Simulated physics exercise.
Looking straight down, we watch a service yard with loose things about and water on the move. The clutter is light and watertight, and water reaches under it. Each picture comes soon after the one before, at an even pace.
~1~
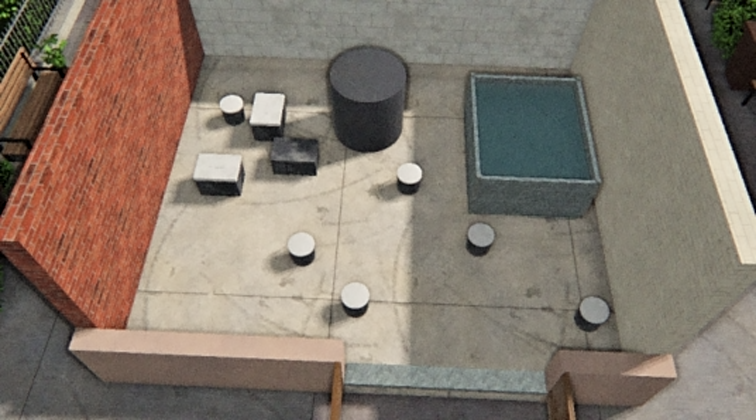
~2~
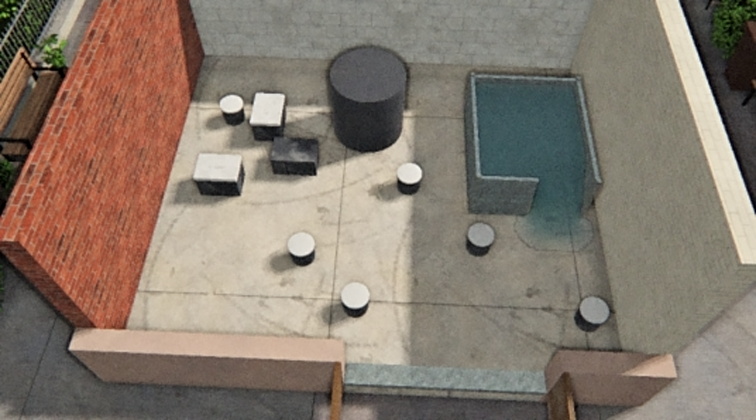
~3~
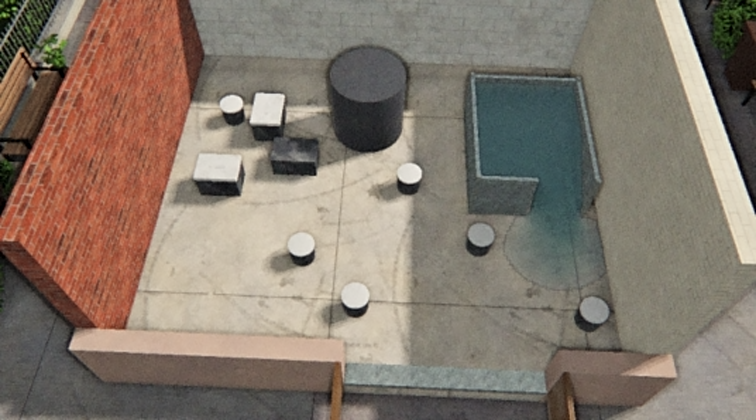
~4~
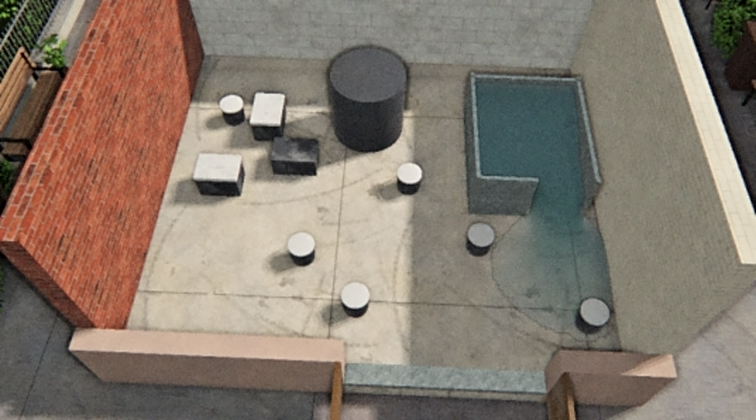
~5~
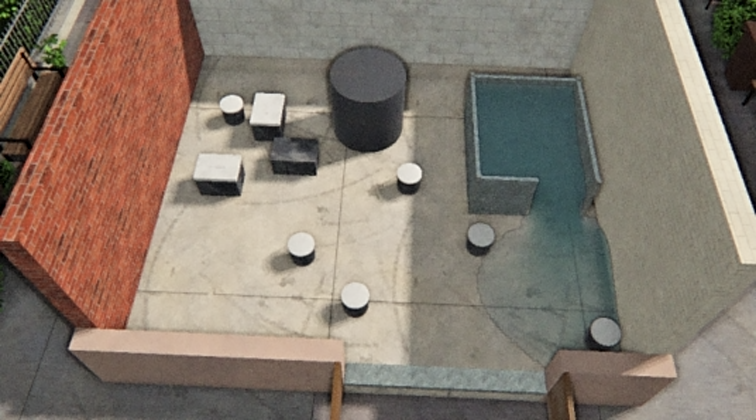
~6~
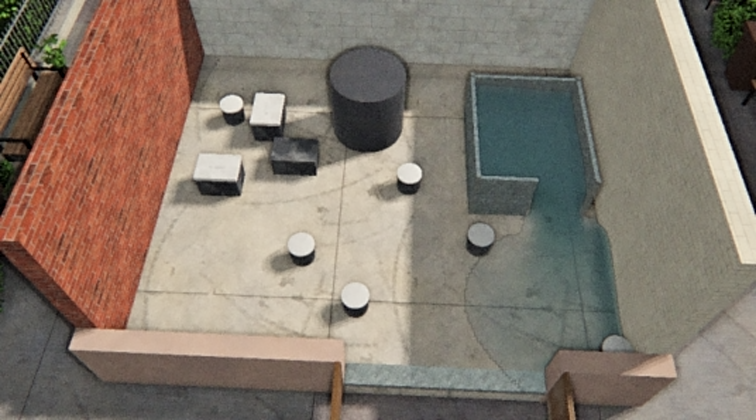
Water pours from an opened tank across the yard and shifts one pail toward the front wall.
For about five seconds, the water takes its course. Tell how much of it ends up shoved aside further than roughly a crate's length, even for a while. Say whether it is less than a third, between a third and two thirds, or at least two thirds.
It stays in the bottom third.
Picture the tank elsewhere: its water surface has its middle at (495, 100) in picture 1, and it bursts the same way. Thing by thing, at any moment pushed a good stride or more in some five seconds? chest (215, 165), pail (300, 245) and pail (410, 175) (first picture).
Object by object, in turn: Lingered near its place, lingered near its place, lingered near its place.
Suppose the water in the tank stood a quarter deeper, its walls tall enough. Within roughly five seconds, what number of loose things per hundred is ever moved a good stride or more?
Around 30 in a hundred.
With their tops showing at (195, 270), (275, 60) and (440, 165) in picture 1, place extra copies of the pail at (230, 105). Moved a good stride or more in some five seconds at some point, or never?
First driven off, second remains in place, third remains in place.
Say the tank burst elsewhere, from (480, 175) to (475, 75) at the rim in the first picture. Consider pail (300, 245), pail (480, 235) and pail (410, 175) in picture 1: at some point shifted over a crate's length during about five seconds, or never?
First covers that distance, second stays short of it, third covers that distance.
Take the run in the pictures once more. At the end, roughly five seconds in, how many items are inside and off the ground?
The count is 2.
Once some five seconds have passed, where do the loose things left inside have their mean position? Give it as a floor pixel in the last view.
I'd put it around pixel (338, 187).
A moment on, 0 of 10 are well off their spots; 1 afloat.
Next, 0 of 10 are well off their spots; 1 afloat.
Later, 1 of 10 are well off their spots; 2 afloat.
In the end, 3 of 10 are well off their spots, and 3 have been at some point; 2 afloat.
